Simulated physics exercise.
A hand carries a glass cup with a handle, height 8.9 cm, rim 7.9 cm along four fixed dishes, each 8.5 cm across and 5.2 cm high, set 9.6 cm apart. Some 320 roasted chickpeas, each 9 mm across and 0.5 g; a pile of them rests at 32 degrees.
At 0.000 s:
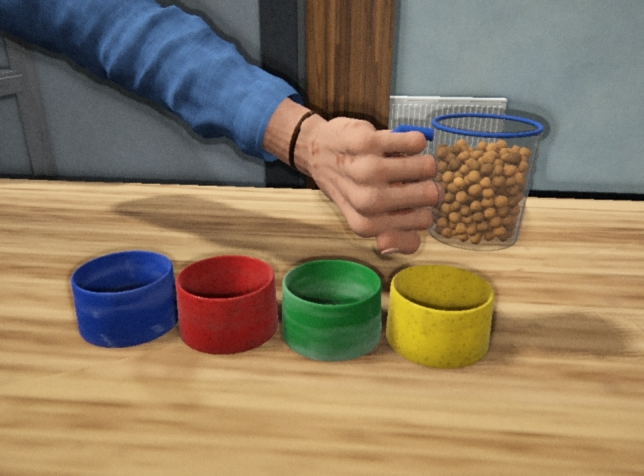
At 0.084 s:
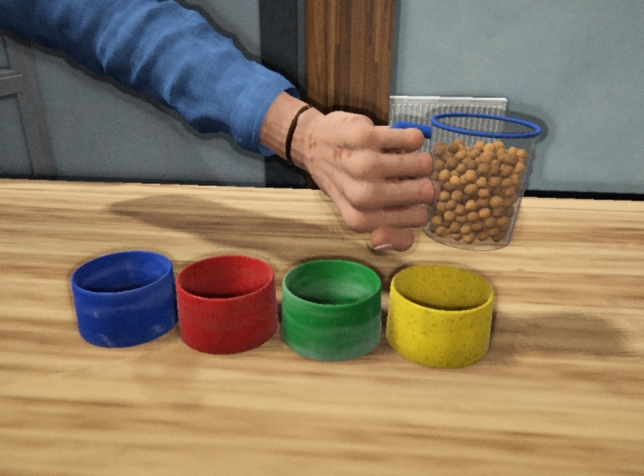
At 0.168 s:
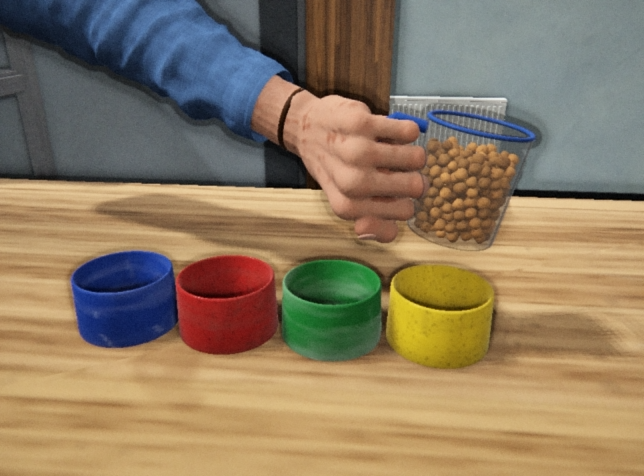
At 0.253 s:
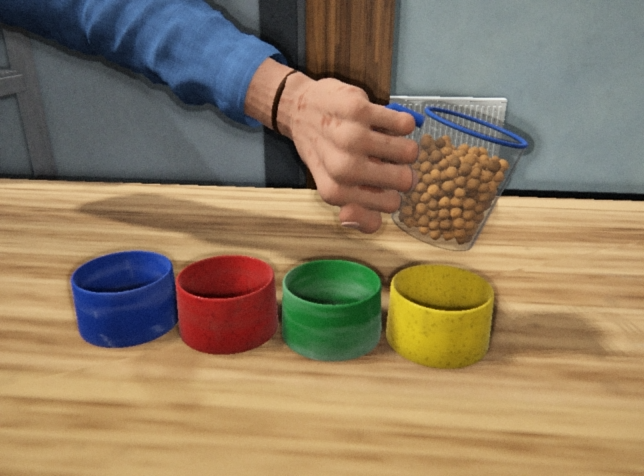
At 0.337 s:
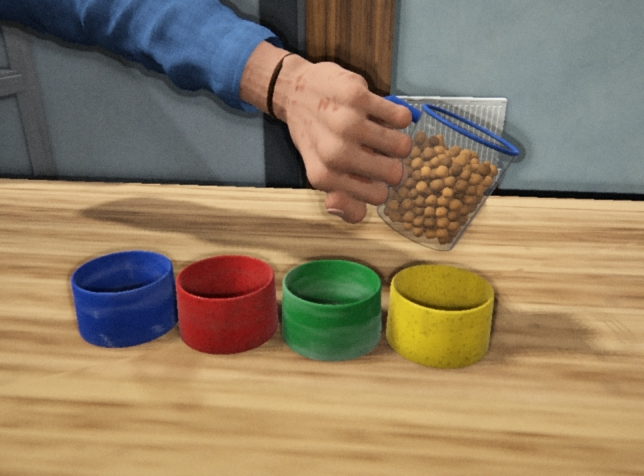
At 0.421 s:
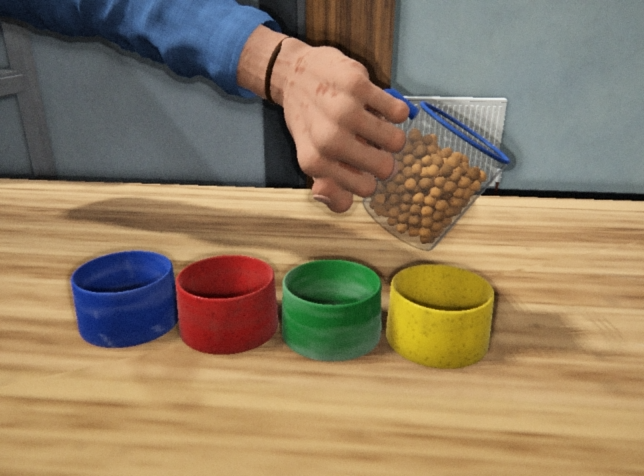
To begin with, a hand in a blue sleeve holds a clear cup of round, tan pieces upright behind a row of blue, red, green and yellow dishes on a wooden table. The hand then moves slightly left while tilting the cup steadily to the right, and the dishes stay still.
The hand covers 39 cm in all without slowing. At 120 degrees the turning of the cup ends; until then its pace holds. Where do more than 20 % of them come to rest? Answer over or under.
Red under, blue under, green over, yellow under, counter under.
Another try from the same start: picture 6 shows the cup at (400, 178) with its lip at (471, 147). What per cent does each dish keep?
Red 10, blue 80, green 0, yellow 0.
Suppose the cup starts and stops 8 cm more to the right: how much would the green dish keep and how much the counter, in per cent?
In that case green 0; counter 10.
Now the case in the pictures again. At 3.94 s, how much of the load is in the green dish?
Some 85 per cent.
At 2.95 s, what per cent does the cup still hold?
About 0 per cent.
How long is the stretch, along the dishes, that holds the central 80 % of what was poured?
Some 8 cm.
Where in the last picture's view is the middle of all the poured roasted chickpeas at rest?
At about (337, 307).
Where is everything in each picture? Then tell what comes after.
The first picture shows cup at (479, 181), tilt 0 degrees, lip at (539, 126), moved 0.0 cm; middle of the pieces at (475, 190); yellow dish at (442, 287); green dish at (332, 282); red dish at (226, 276); blue dish at (123, 271).
The second picture shows cup at (475, 181), tilt 2 degrees, lip at (537, 128), moved 0.3 cm; middle of the pieces at (471, 190).
The third picture shows cup at (464, 180), tilt 9 degrees, lip at (531, 135), moved 1.1 cm; middle of the pieces at (460, 189).
The fourth picture shows cup at (453, 180), tilt 16 degrees, lip at (524, 143), moved 2.0 cm; middle of the pieces at (447, 188).
The fifth picture shows cup at (442, 180), tilt 23 degrees, lip at (515, 151), moved 2.9 cm; middle of the pieces at (435, 187).
The sixth picture shows cup at (430, 179), tilt 31 degrees, lip at (506, 159), moved 3.8 cm; middle of the pieces at (423, 186); yellow dish at (442, 287); green dish at (332, 282); red dish at (226, 276); blue dish at (123, 271). Its pace works out near 85 degrees a second; the hand travels 11 cm a second.
Then, at 1.94 s, tilt 120 degrees; cup holds 0 %, green 85 %, yellow 5 %.
After 2.95 s, tilt 120 degrees; cup holds 0 %, green 85 %, yellow 5 %.
After 3.94 s, tilt 120 degrees; cup holds 0 %, green 85 %, yellow 5 %.
By 4.2 s all is still; red 0 %, blue 0 %, green 85 %, yellow 5 %, counter 10 %.
